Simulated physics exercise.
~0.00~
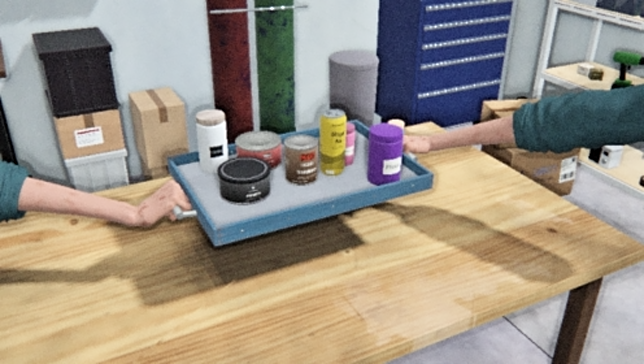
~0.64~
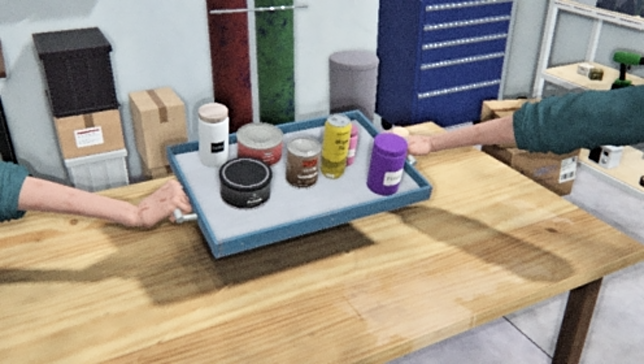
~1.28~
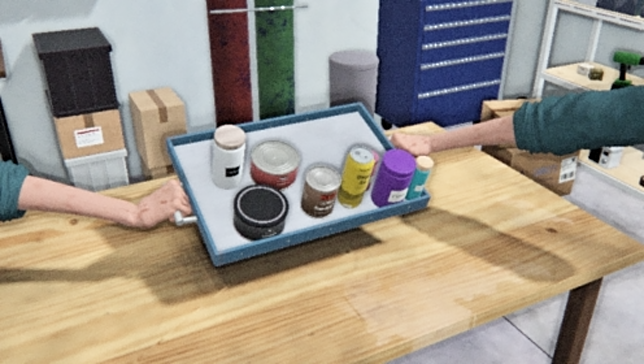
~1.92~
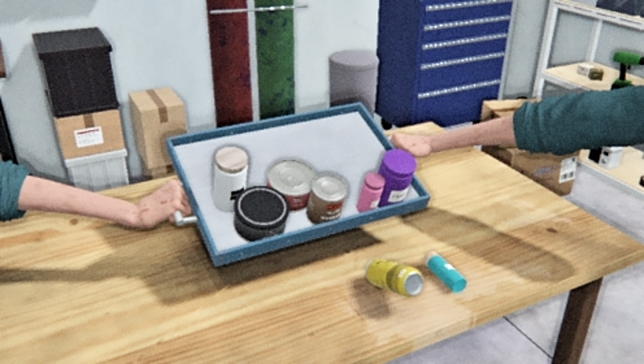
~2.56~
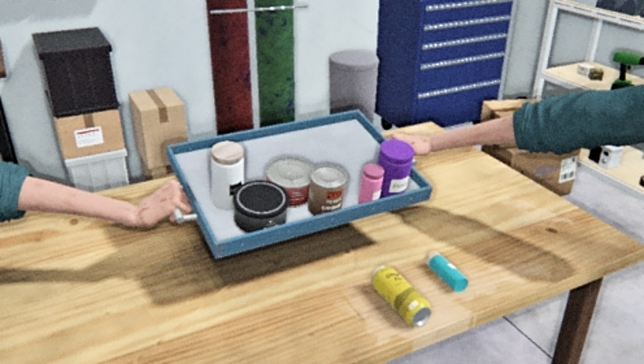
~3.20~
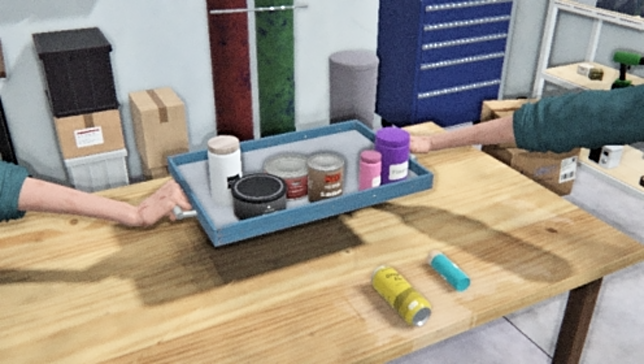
Two hands tilt a blue tray, dropping yellow and turquoise containers onto the table, then level it.
